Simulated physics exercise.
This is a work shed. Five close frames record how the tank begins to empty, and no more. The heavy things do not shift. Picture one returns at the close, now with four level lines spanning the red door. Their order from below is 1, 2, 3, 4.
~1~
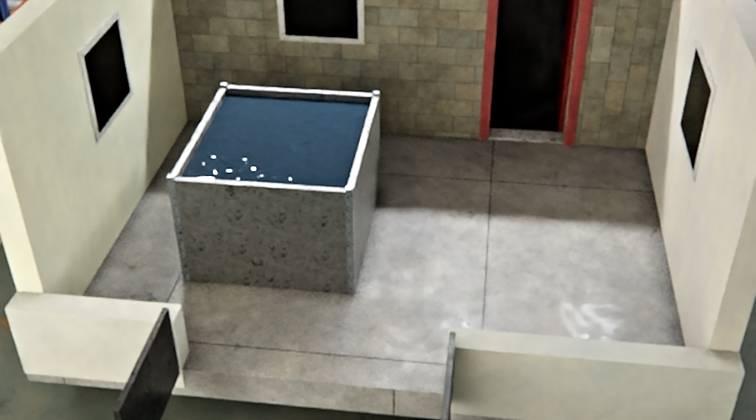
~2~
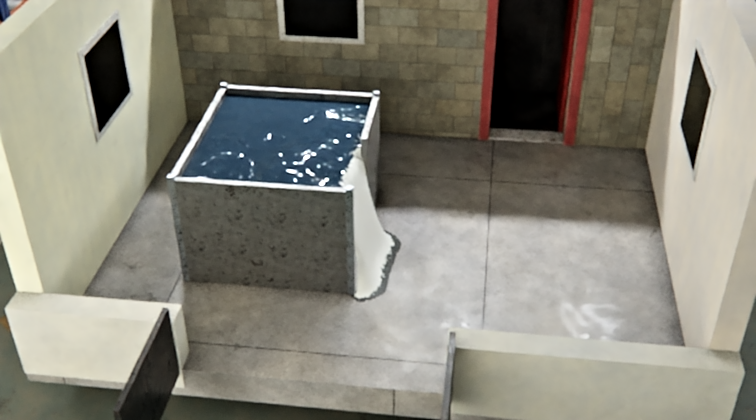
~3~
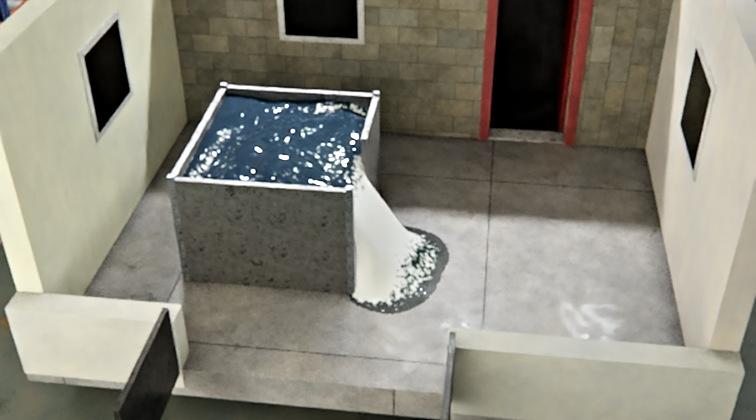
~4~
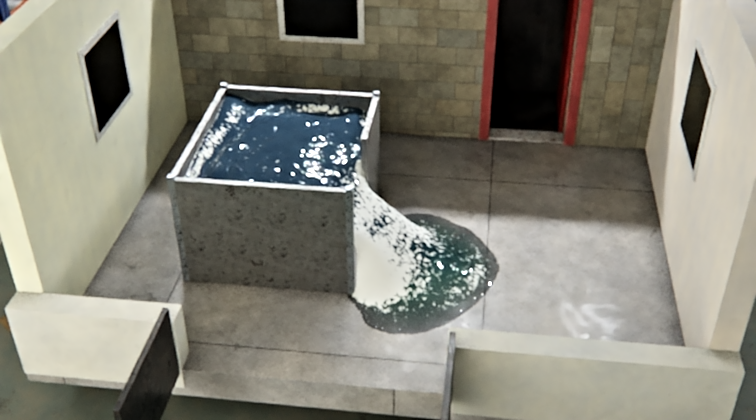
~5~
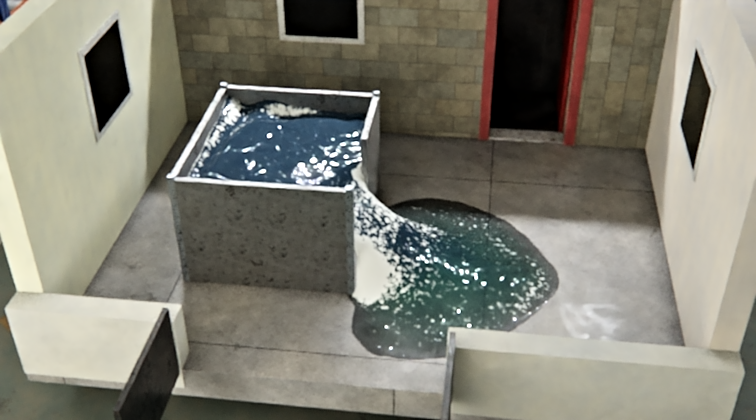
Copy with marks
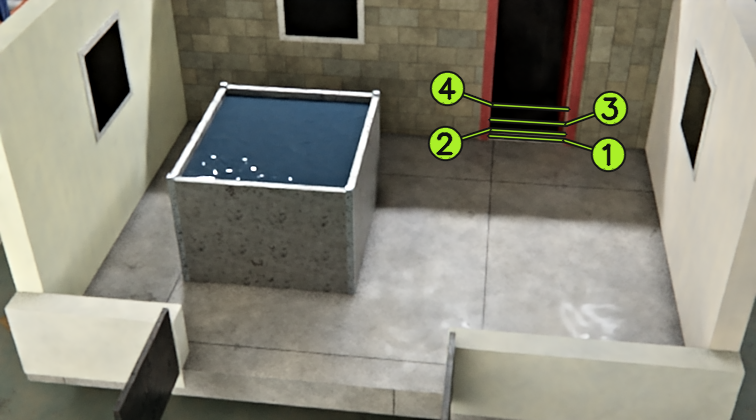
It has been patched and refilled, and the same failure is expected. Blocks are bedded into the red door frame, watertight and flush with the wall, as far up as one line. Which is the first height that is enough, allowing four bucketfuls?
That is height 3.
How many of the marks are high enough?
Two of them.
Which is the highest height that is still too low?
It is 2.
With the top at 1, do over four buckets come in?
Yes, it does.
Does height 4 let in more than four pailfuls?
No, that is safe.
On the marked copy, 1 at (526, 138); 2 at (527, 132); 3 at (528, 122); 4 at (529, 107); from the bottom up 1, 2, 3, 4.
With 1, dozens of bucketfuls pour in.
With 2, about 11 bucketfuls get in.
With 3, a splash gets over, under a bucket.
With 4, nothing gets over.
